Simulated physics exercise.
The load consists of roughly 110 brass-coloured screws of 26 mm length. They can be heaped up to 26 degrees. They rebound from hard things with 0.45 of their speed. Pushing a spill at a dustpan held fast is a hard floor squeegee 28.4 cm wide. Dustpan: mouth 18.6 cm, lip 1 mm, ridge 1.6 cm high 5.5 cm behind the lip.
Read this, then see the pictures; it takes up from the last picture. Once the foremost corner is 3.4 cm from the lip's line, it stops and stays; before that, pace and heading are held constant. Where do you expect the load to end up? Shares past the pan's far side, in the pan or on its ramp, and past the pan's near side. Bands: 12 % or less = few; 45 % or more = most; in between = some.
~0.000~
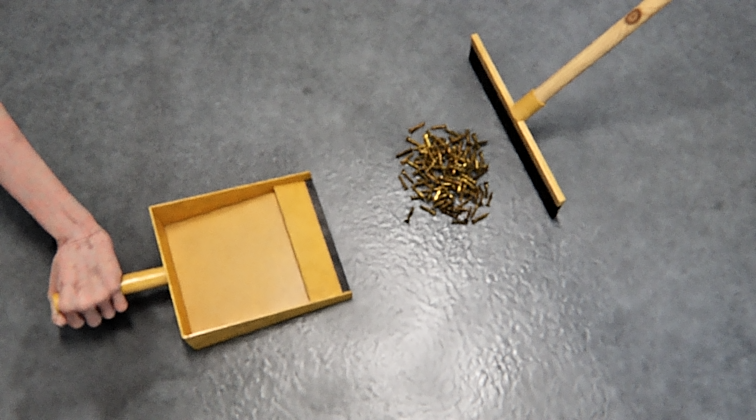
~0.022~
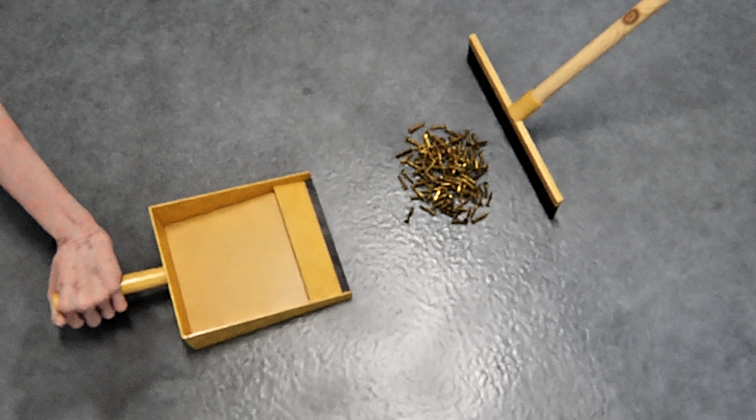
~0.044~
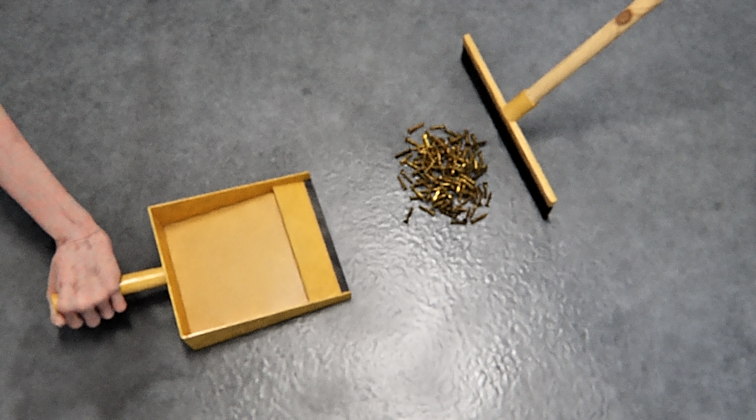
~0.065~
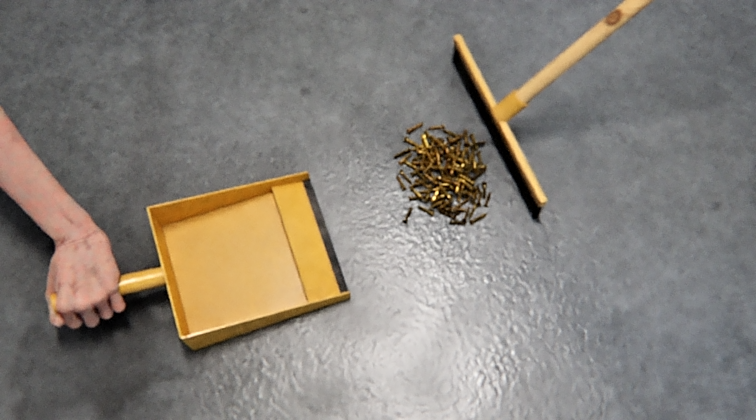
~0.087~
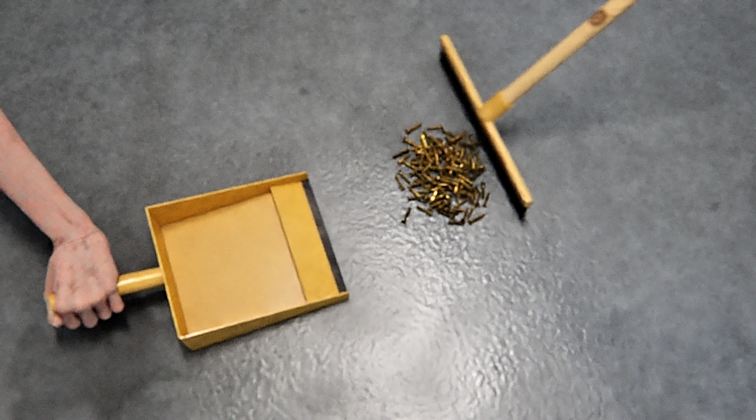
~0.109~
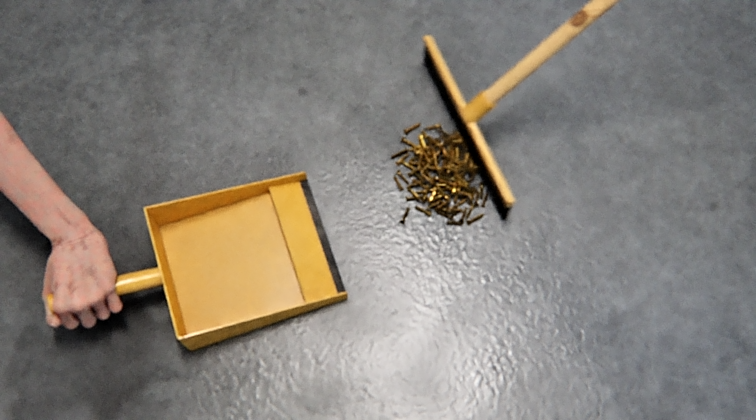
Shares - far side: Some; pan: Some; near side: Few.
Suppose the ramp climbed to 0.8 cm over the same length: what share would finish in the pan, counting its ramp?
Around 35 per cent.
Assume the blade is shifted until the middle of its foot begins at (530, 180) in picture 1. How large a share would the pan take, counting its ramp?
35 %.
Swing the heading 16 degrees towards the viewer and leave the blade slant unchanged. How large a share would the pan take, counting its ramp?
45 %.
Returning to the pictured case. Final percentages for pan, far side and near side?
Far side 35, pan 35, near side 0.
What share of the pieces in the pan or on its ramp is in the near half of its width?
20 per cent.
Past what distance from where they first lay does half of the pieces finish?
It works out to some 20 cm.
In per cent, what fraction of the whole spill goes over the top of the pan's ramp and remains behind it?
Estimate: About 5 %.
After 0.22 s, middle of the blade 13 cm from the lip; 0 % over the lip, far side 15 %, near side 0 %.
Then, at 0.30 s, middle of the blade 6 cm from the lip; 0 % over the lip, far side 30 %, near side 0 %.
After 0.51 s, middle of the blade 4 cm from the lip; 35 % over the lip, far side 35 %, near side 0 %.
By 1.6 s all is still; far side 35 %, pan 35 %, near side 0 %, in front of the lip or behind the blade 30 %.
